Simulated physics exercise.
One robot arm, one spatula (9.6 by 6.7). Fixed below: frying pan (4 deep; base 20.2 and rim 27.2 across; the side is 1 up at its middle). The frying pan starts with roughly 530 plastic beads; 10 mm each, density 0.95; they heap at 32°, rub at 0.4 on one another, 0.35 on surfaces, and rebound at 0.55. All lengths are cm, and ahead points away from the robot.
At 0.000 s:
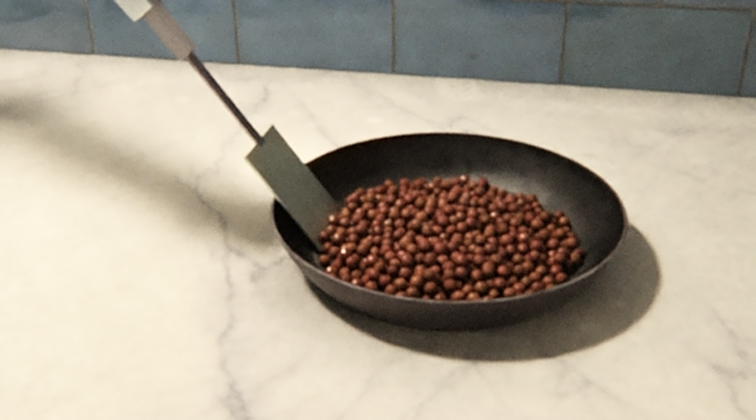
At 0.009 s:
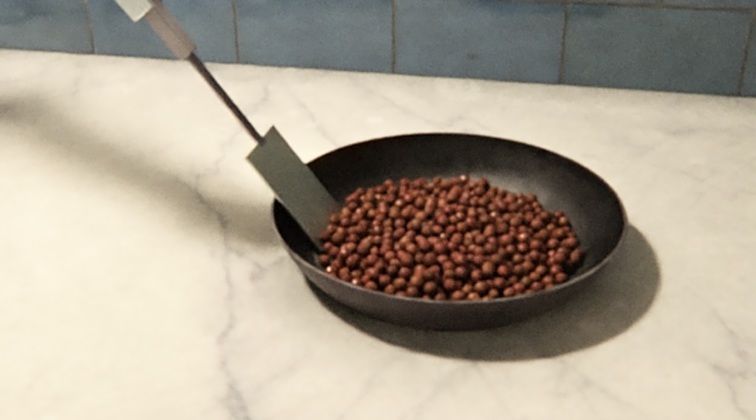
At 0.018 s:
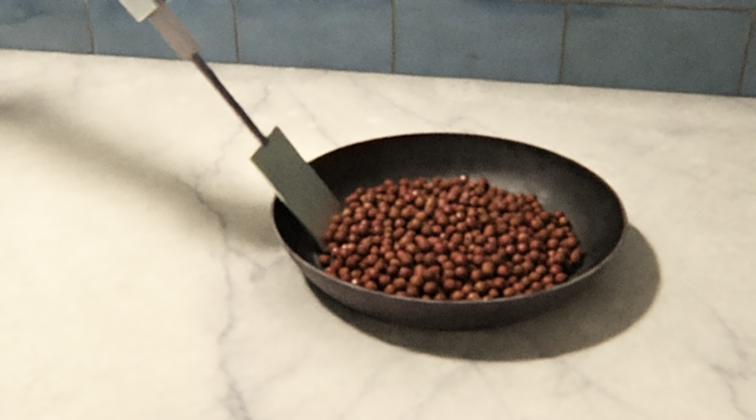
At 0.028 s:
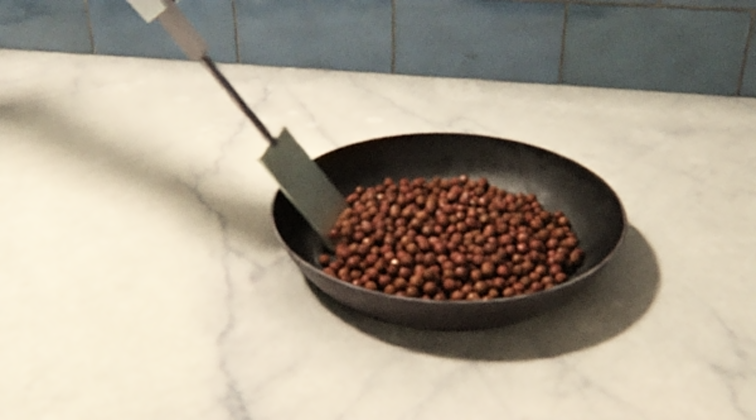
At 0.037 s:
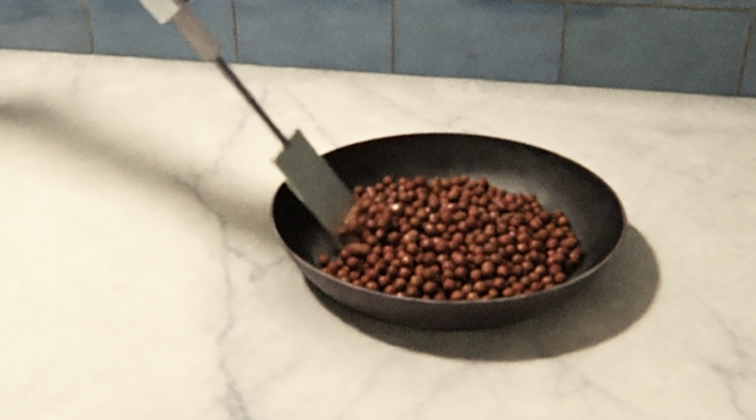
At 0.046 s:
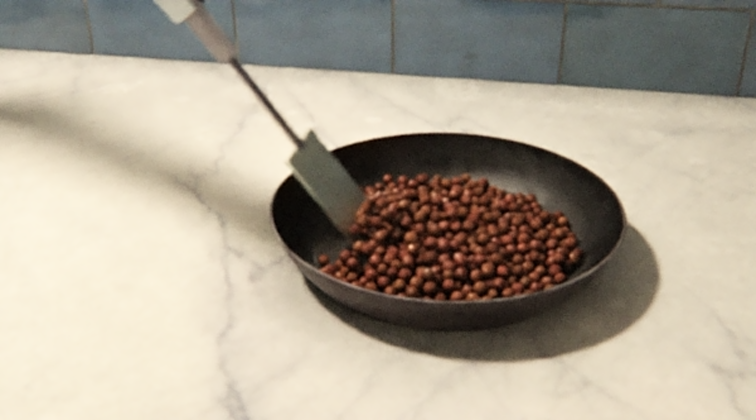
A spatula dipped into the left side of a dark frying pan full of small reddish-brown beads barely moved at first, then slid a little to the right, nudging the nearest beads along.
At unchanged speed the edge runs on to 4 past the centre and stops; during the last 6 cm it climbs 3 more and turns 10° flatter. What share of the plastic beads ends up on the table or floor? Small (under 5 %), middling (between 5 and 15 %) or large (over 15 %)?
Answer: Middling; between 5 and 15 % of the plastic beads finish on the table or floor.
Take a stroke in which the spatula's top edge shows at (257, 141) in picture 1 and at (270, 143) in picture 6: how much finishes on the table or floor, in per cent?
Some 0 per cent.
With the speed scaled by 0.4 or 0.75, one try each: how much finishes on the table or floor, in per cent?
Some 0 and 0 per cent.
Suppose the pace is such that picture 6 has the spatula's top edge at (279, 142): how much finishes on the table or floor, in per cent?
About 0 per cent.
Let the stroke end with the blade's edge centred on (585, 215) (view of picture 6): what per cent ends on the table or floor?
Some 20 per cent.
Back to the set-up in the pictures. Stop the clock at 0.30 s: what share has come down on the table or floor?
Roughly 8 per cent.
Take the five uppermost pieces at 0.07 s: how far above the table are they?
Roughly 5 cm.
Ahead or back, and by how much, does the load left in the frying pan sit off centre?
About 3.5 cm ahead.
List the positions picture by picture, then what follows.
The spatula top edge at (258, 140), sloping 53°; upper third of the load around (442, 230), from x 325 to 580, top at y 180; 534 in the frying pan, in the first picture.
The spatula top edge at (259, 140), sloping 53°; upper third of the load around (442, 230), from x 325 to 580, top at y 180, in the second picture.
The spatula top edge at (263, 141), sloping 53°; upper third of the load around (437, 230), from x 325 to 580, top at y 180, in the third picture.
The spatula top edge at (272, 142), sloping 53°; upper third of the load around (433, 229), from x 325 to 580, top at y 180, in the fourth picture.
The spatula top edge at (284, 143), sloping 53°; upper third of the load around (434, 227), from x 325 to 580, top at y 180, in the fifth picture.
The spatula top edge at (299, 144), sloping 53°; upper third of the load around (431, 224), from x 325 to 580, top at y 180; 534 in the frying pan, in the sixth picture.
After 0.07 s, sloping 53°, highest piece 7 above the table; 534 in the frying pan.
After 0.09 s, sloping 50°, highest piece 8 above the table; 534 in the frying pan.
After 0.30 s, sloping 43°, highest piece 5 above the table; 486 in the frying pan, 47 on the table or floor, 1 on the blade or in flight.
After 1.35 s, sloping 43°, highest piece 4 above the table; 486 in the frying pan, 48 on the table or floor.
In the end, 486 in the frying pan, 48 on the table or floor. That is 9 % on the table or floor.
